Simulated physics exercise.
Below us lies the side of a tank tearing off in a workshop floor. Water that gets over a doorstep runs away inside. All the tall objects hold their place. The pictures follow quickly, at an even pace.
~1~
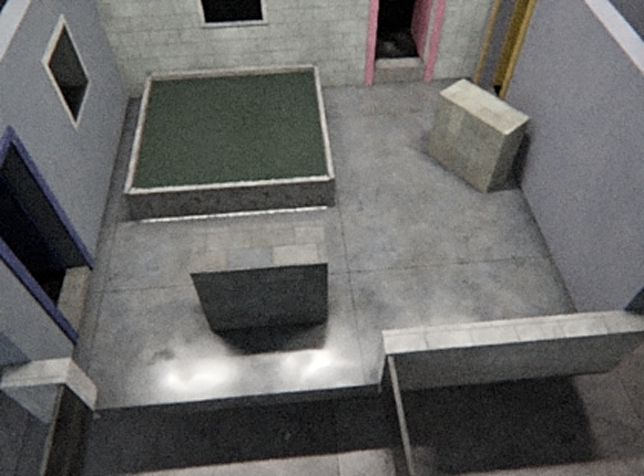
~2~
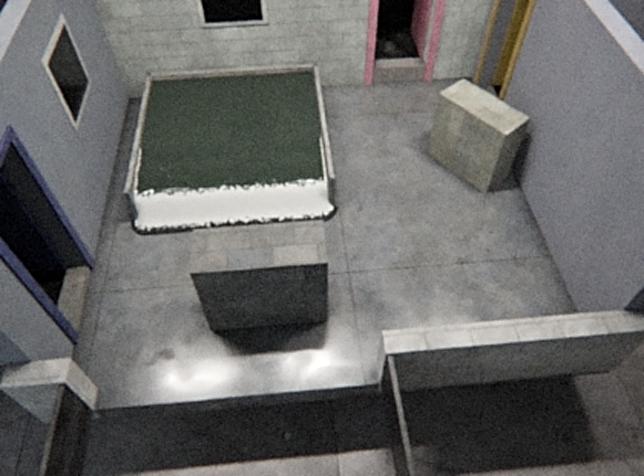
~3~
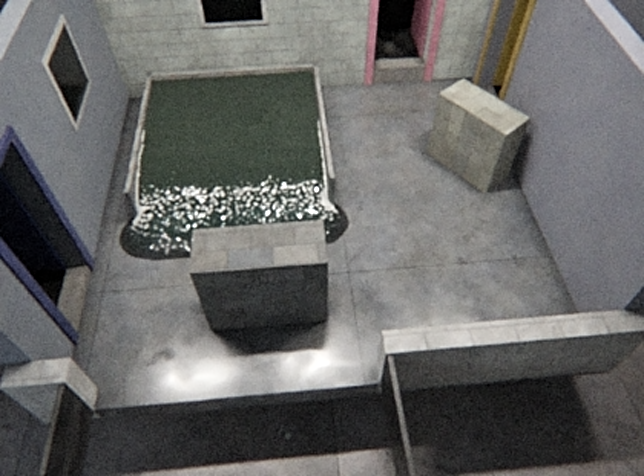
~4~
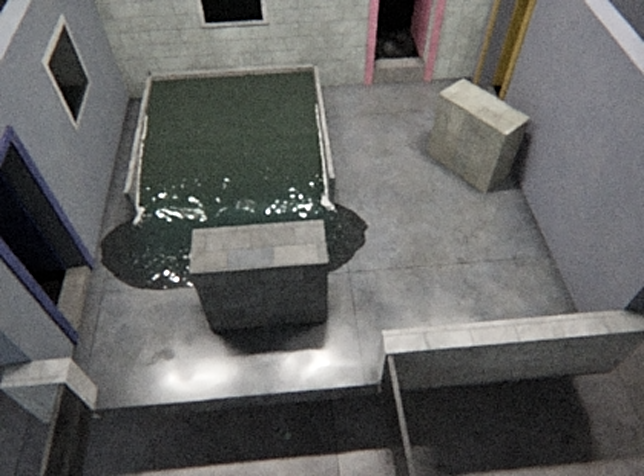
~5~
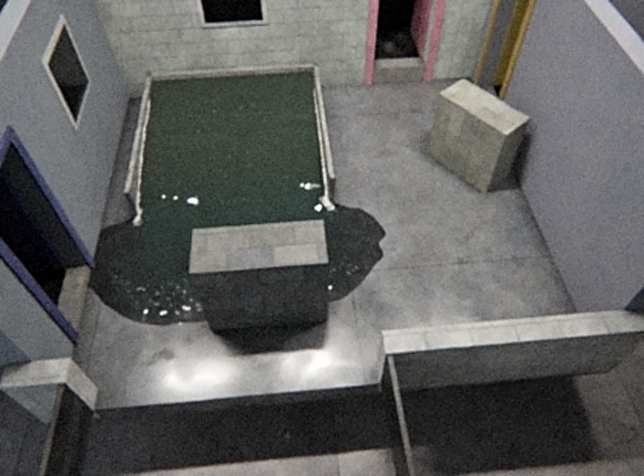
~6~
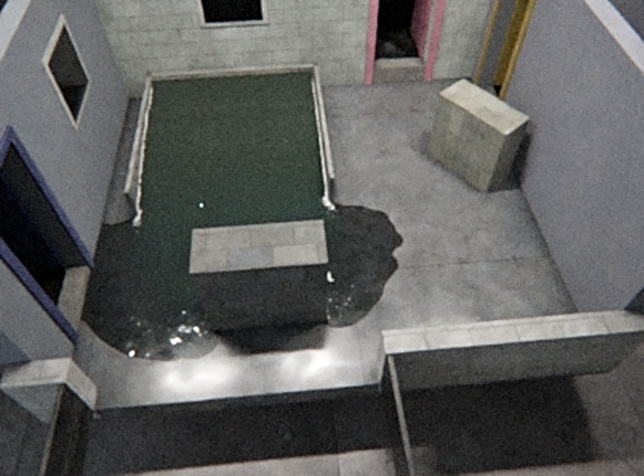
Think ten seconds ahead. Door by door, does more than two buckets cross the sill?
In the end: The pink door stays under that; the blue door takes more than that; the yellow door stays under that.
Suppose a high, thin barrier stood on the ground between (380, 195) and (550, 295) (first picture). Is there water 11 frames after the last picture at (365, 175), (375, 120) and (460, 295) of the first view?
In that order: No water, free of water, covered.
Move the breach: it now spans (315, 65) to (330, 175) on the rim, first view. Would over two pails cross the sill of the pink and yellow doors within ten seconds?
The pink door stays under; the yellow door takes more.
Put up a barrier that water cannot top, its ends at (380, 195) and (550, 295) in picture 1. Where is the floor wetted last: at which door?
Last comes the pink door.
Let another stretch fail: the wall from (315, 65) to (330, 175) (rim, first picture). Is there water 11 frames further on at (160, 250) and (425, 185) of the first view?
One after the other: Free of water, covered.
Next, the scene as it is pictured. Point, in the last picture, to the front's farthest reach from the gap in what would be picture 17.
At about (590, 343).
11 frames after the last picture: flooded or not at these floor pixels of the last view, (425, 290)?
Answer: Flooded.
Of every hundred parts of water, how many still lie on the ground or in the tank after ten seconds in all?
I make it 58 per cent.
A moment on, water covers 35 % of the floor; the pink door not reached, the blue door wet at the sill, nothing in, the yellow door not reached.
Next, water covers 45 % of the floor; the pink door not reached, the blue door wet at the sill, nothing in, the yellow door not reached.
Then, water covers 60 % of the floor; the pink door not reached, the blue door over two buckets in, the yellow door not reached.
Later, water covers 90 % of the floor; the pink door wet at the sill, nothing in, the blue door far over two buckets in, the yellow door wet at the sill, nothing in.
In the end, water covers 95 % of the floor; the pink door wet at the sill, nothing in, the blue door far over two buckets in, the yellow door wet at the sill, nothing in.
